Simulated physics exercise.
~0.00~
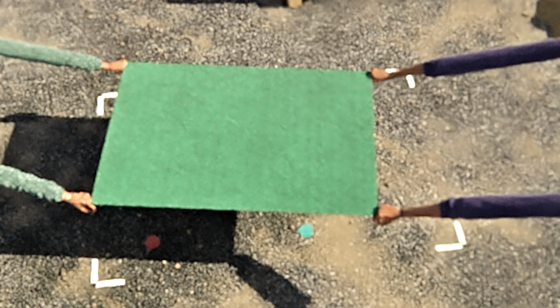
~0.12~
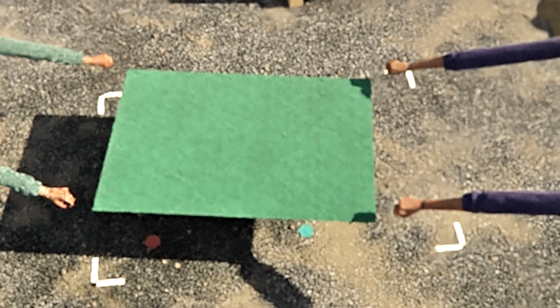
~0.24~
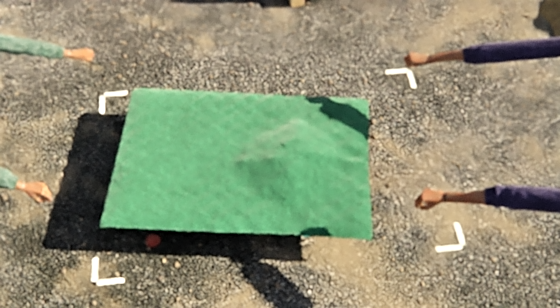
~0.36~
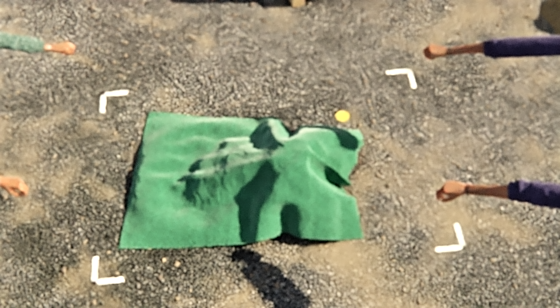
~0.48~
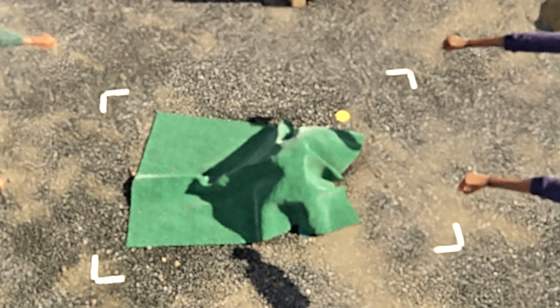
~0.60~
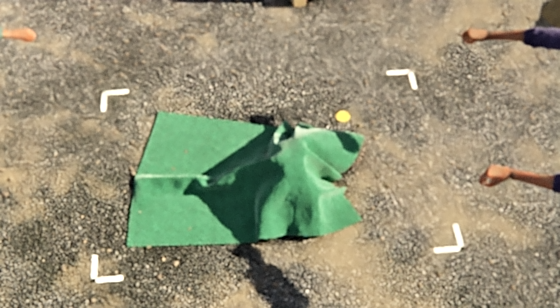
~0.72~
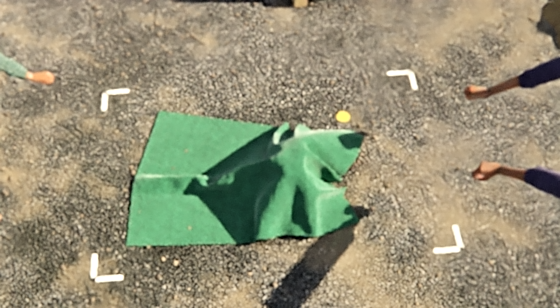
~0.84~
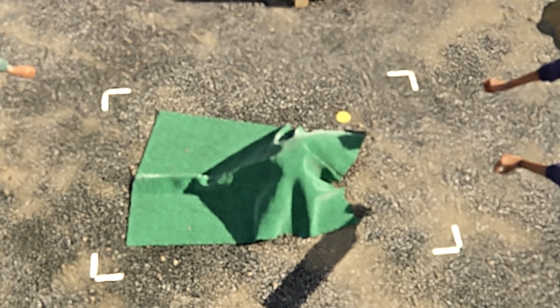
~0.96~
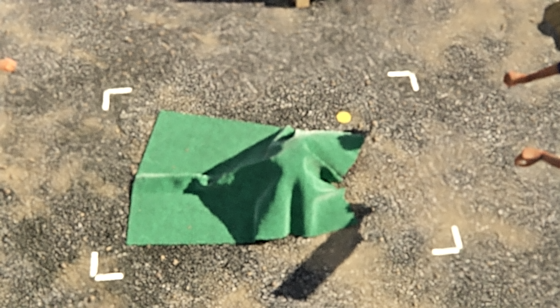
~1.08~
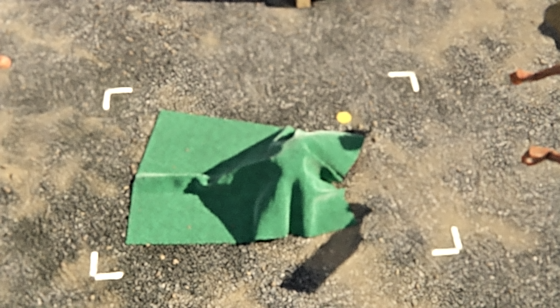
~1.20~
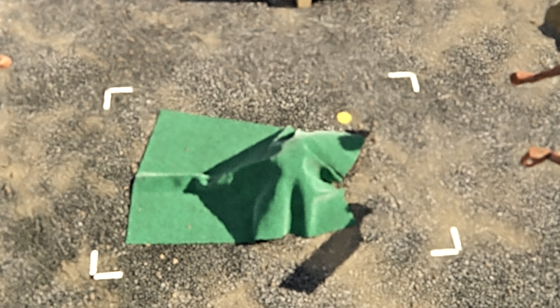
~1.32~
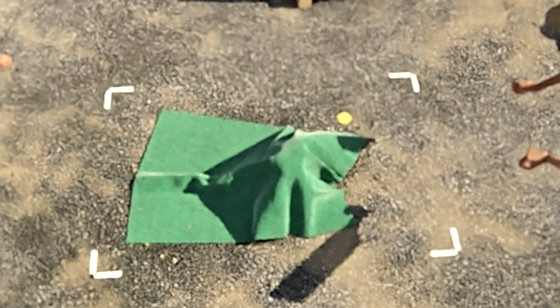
The footage shows four hands releasing a flat green sheet above gravelly ground, and it drops and drapes over hidden raised shapes, covering a red disc and a teal one. The hands draw back as the sheet settles, rumpled on the right, with a yellow disc still visible beside it.
